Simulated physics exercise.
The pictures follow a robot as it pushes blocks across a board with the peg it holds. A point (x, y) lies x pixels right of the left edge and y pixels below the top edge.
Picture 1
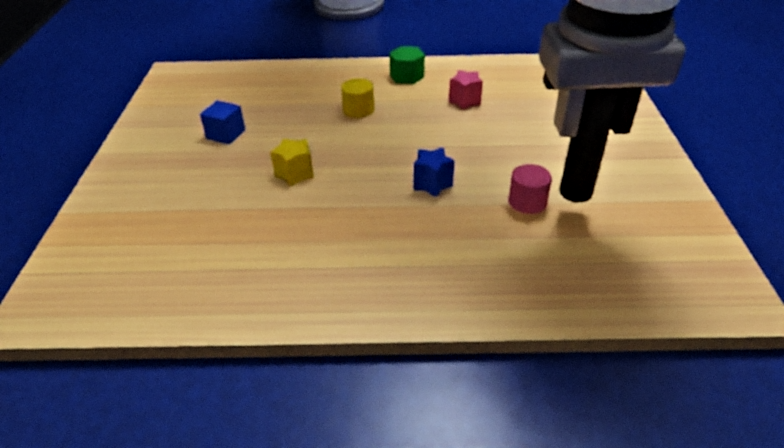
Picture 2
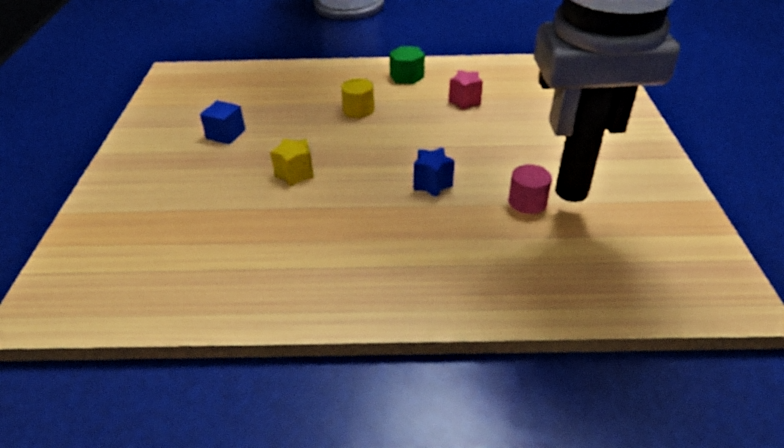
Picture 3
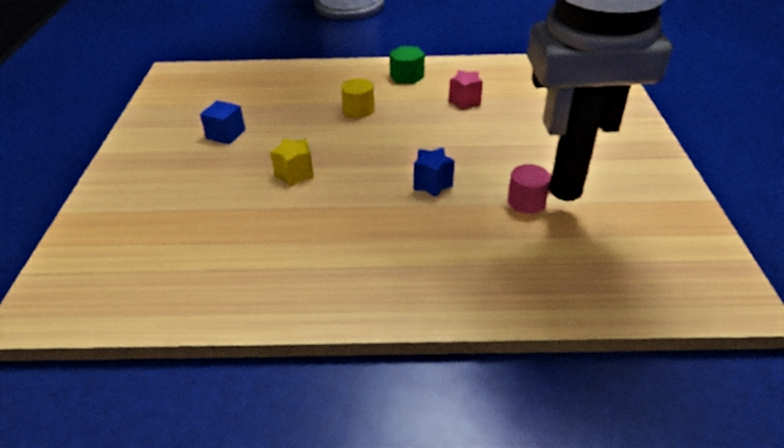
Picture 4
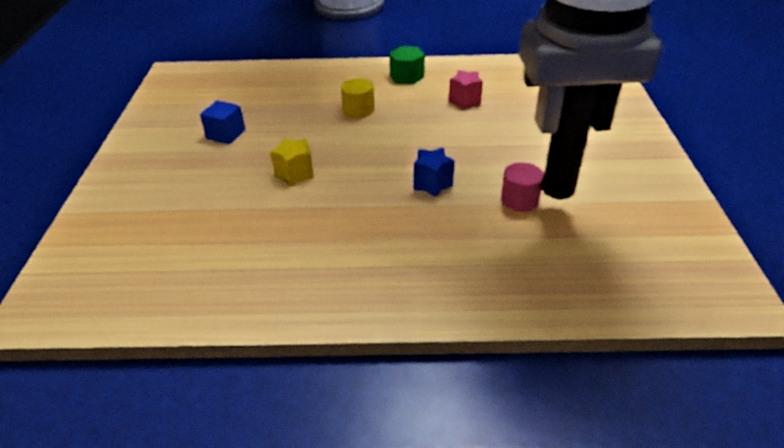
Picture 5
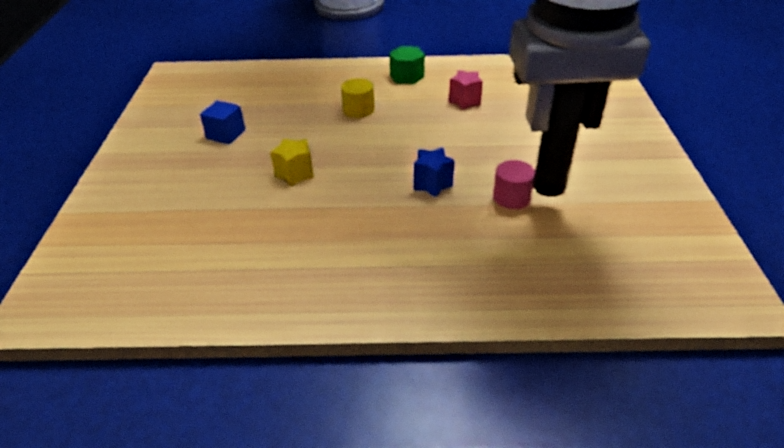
On a wooden board over a blue surface, scattered with small coloured blocks, a dark peg on a robotic arm moves left to a pink circular block, then pushes it slightly left toward the blue star while the other blocks stay still.
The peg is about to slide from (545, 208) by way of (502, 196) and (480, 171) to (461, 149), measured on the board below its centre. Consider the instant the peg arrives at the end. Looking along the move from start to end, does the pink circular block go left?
Yes - that is the case.
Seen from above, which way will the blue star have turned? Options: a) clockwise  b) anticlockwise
b.
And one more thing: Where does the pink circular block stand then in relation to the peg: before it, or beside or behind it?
At that point it is off to one side or behind.
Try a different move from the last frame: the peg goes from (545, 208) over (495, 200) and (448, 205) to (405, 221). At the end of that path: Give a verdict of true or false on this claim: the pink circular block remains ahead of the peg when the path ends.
False - the claim does not hold.
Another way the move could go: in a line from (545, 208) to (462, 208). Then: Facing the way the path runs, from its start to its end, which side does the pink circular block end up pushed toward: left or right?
The shift goes right.
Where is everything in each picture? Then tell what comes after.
Peg tip (575, 194); block tops, blue star (433, 158); pink circular block (532, 175), in the first frame.
Peg (571, 194); blocks unchanged, in the second frame.
Peg (565, 193); blocks unchanged, in the third frame.
Peg (558, 191); pink circular block (524, 173), in the fourth frame.
Peg (549, 189); blue star (433, 158); pink circular block (516, 170), in the fifth frame.
On the path given first. One third of the way, peg (504, 176); pink circular block (475, 156).
Two thirds of the way, peg (482, 153); blue star (428, 156), turned 20° anticlockwise; pink circular block (449, 141).
At the end, peg (462, 131); blue star (427, 156), turned 30° anticlockwise; pink circular block (434, 133).
